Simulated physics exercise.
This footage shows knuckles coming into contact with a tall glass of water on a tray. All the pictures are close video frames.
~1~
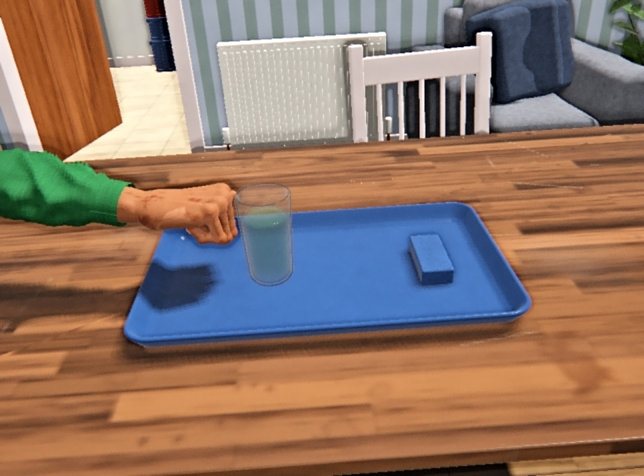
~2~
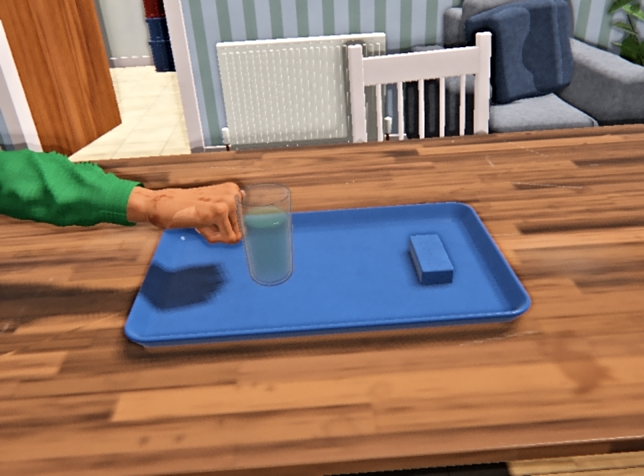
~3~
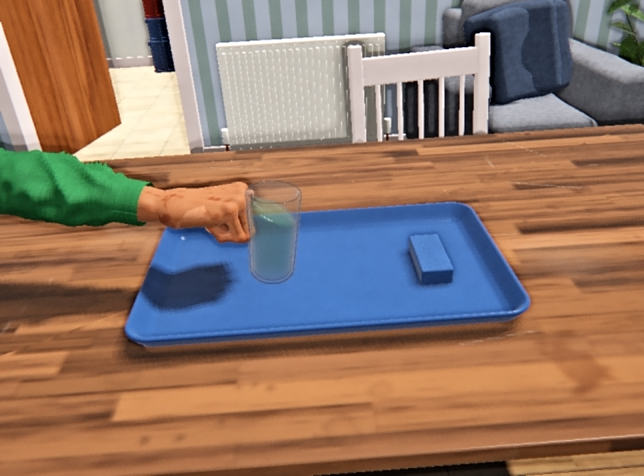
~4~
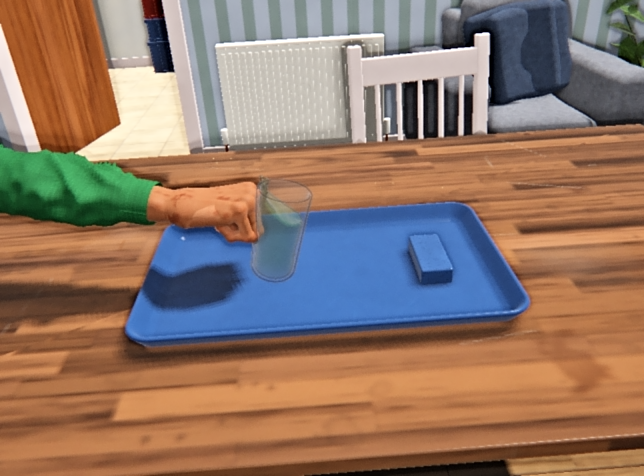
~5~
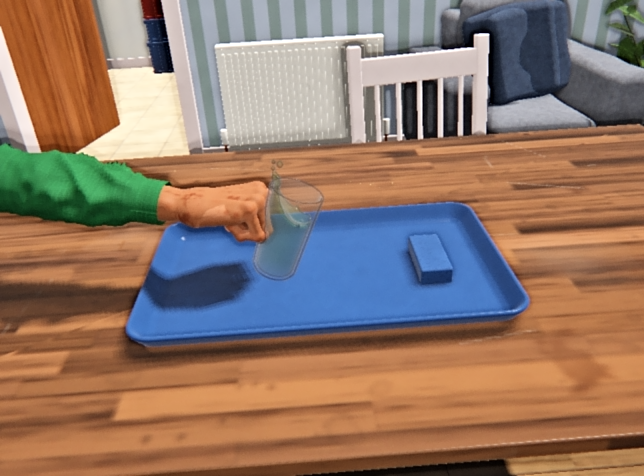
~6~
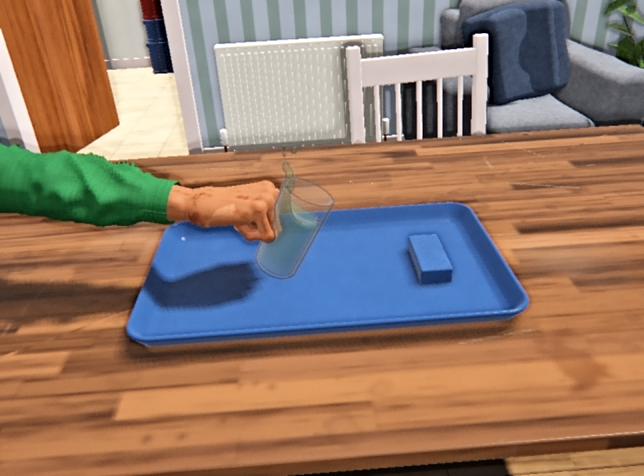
On a wooden table, a green-sleeved arm's knuckles push a tall glass of water rightward on a blue tray, tilting it.
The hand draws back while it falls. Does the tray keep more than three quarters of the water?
What I see is less than a quarter pouring off the tray.
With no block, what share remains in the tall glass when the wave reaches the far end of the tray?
Around 60 percent.
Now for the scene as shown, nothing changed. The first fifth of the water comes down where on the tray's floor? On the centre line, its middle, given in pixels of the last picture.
Roughly (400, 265).
A moment on, the tall glass lies on its side and 96 per cent is in the glass, 0 on the tray and 4 above or beyond its rim.
Next, the tall glass lies on its side and 49 per cent is in the glass, 38 on the tray and 14 above or beyond its rim.
Then the tall glass lies on its side and 27 per cent is in the glass, 56 on the tray and 17 above or beyond its rim.
Later the tall glass lies on its side and 15 per cent is in the glass, 69 on the tray and 17 above or beyond its rim.
At rest 83 per cent is held by tray and glass, 17 is off the tray.
